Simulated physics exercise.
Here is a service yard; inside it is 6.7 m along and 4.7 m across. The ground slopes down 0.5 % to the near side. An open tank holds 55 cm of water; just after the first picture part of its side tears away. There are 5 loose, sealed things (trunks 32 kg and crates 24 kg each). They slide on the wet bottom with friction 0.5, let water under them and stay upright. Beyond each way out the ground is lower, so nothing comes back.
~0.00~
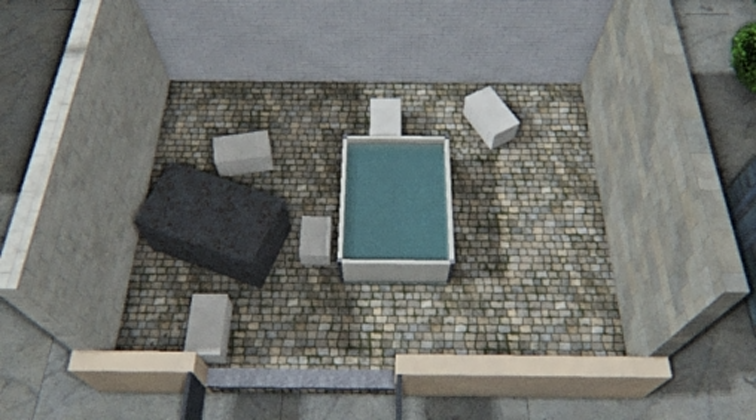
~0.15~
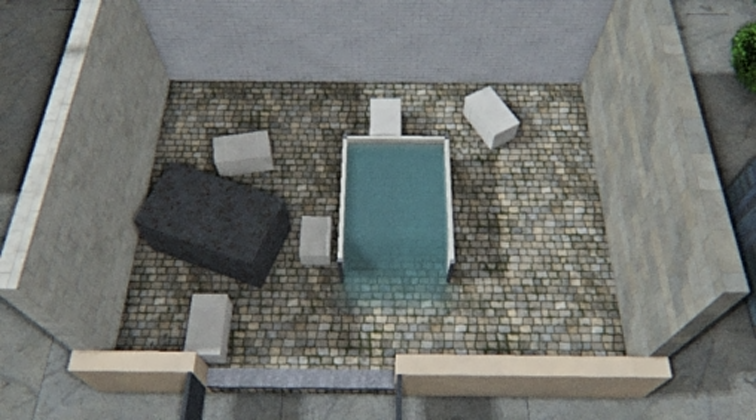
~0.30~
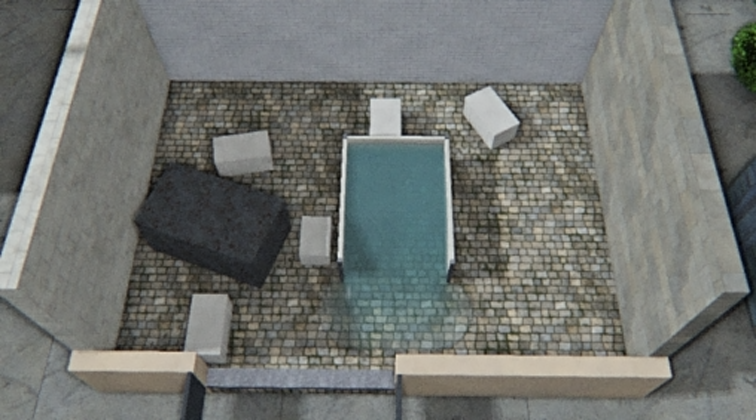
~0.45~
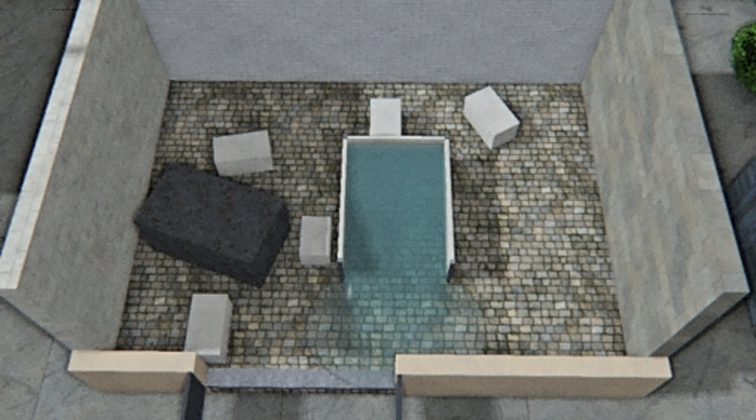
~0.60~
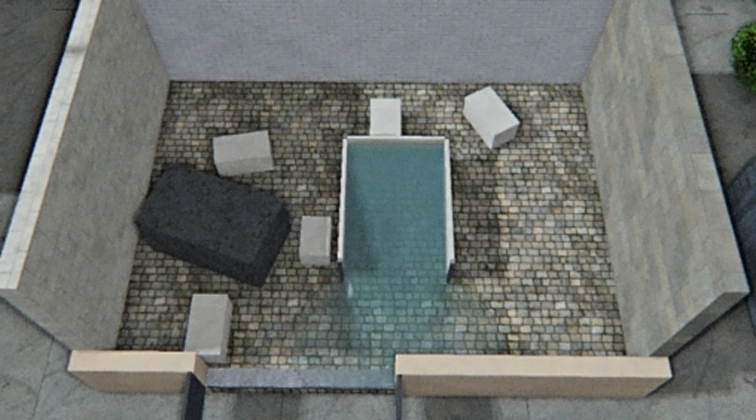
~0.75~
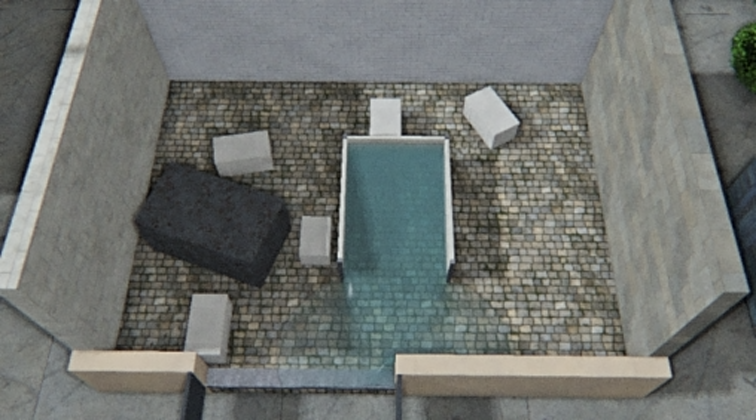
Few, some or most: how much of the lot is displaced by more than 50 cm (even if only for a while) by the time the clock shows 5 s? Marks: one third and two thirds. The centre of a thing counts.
It is under a third.
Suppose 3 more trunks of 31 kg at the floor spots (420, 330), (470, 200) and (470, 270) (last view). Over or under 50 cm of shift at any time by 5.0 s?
In that order: Past it, less, less.
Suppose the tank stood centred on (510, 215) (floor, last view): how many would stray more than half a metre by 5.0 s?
In that case 1 of them.
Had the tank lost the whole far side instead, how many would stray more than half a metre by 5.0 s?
In that case 2 of them.
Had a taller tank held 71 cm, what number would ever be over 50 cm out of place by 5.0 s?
Then 0.
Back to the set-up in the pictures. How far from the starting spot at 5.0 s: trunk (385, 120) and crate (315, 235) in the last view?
In that order: 0 cm, 0 cm.
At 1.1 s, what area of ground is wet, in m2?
About 7.0 m2.
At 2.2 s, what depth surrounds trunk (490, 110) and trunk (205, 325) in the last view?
Roughly 0 and 1 cm.
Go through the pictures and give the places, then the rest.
In the first frame, a trunk at (492, 110), on the bottom; a trunk at (386, 120), on the bottom; 2.7 m2 under water; 0 of 5 have shifted.
In the second frame, a trunk at (492, 110) rests on the ground; a trunk at (386, 120), on the bottom; 3.4 m2 under water; 0 of 5 have shifted.
In the third frame, a trunk at (492, 110) rests on the ground; a trunk at (386, 120) rests on the ground; 4.4 m2 under water; 0 of 5 have shifted.
In the fourth frame, a trunk at (492, 110) rests on the ground; a trunk at (386, 120) rests on the ground; 5.4 m2 under water; 0 of 5 have shifted.
In the fifth frame, a trunk at (492, 110) rests on the ground; a trunk at (386, 120) rests on the ground; 5.9 m2 under water; 0 of 5 have shifted.
In the sixth frame, a trunk at (492, 110) rests on the ground; a trunk at (386, 120) rests on the ground; 6.3 m2 under water; 0 of 5 have shifted.
After 1.1 s 0 of 5 are over 50 cm from their spots; 0 afloat.
After 2.2 s 0 of 5 are over 50 cm from their spots; 0 afloat.
After 3.5 s 0 of 5 are over 50 cm from their spots; 0 afloat.
After 5.0 s 0 of 5 are over 50 cm from their spots, and 0 have been at some point; 0 afloat.
